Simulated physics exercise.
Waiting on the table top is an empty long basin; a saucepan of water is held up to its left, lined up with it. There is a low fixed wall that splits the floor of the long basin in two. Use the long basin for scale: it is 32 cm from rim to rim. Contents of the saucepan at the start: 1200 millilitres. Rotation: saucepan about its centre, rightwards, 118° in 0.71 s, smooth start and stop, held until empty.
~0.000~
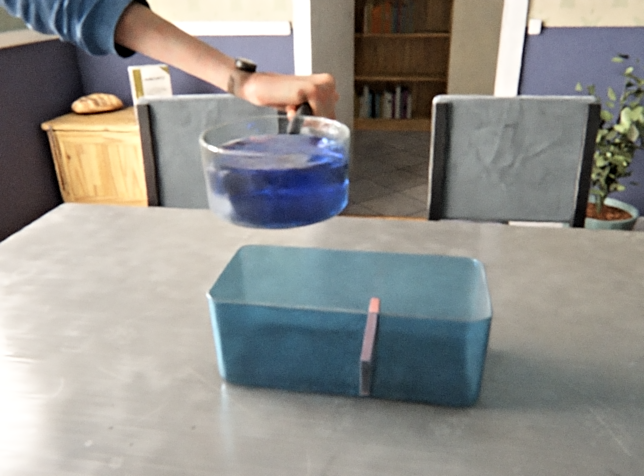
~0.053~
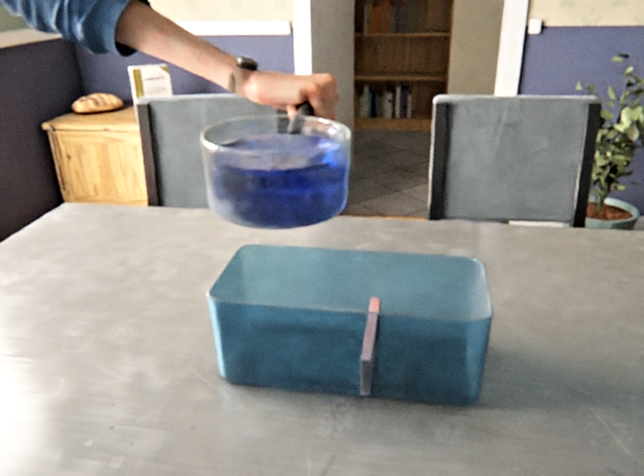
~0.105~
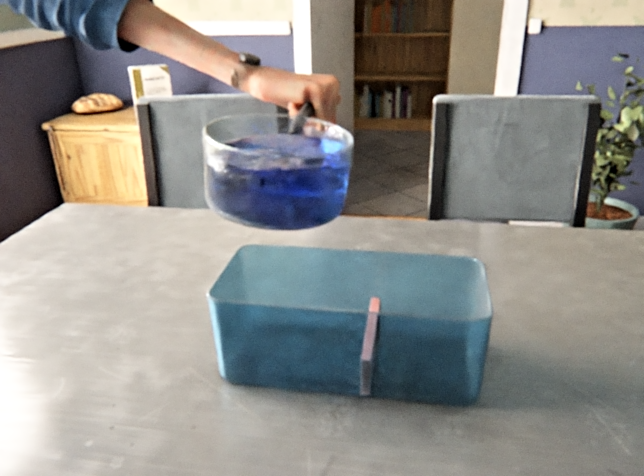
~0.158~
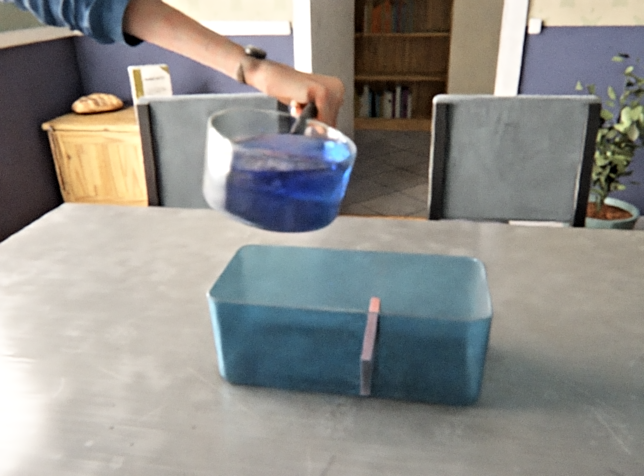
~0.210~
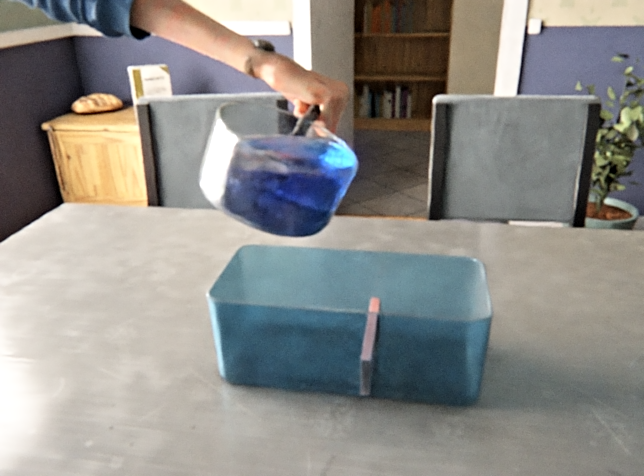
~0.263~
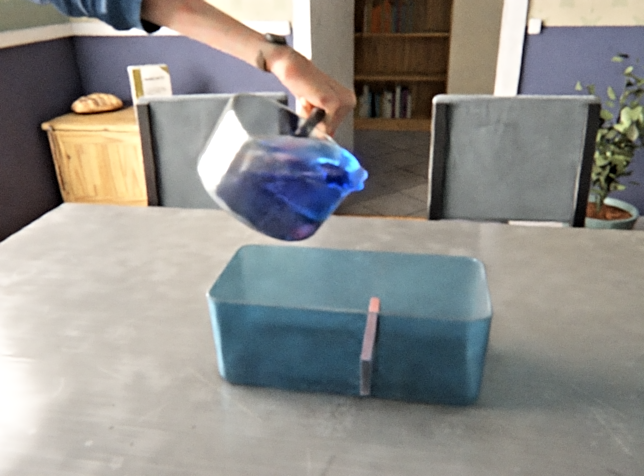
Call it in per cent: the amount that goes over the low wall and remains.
I would put it at about 44 per cent.
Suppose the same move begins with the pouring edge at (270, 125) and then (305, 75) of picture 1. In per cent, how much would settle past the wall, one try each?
The first try gives around 20 percent, the second around 30 percent.
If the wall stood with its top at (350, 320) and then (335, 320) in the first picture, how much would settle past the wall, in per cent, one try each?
I'd say 60 percent on the first go, 75 percent on the next.
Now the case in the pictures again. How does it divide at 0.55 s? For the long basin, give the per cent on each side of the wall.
3 on the left, 40 on the right, roughly.
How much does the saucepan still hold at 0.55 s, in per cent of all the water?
22 %.
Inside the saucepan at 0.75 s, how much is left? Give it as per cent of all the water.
Close to 3 percent of the whole amount.
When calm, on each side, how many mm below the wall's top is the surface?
Measured: Left around 26 mm, right around 22 mm.
After 0.55 s the tilt is 103° and 22 per cent is still to pour, 3 is left of the wall and 41 right of it.
After 0.75 s the tilt is 118° and 3 per cent is still to pour, 34 is left of the wall and 41 right of it.
After 0.97 s the tilt is 118° and 0 per cent is still to pour, 48 is left of the wall and 48 right of it.
After 1.21 s the tilt is 118° and 0 per cent is still to pour, 51 is left of the wall and 44 right of it.
In the end 52 per cent lies left of the wall, 44 right of it and 4 outside.
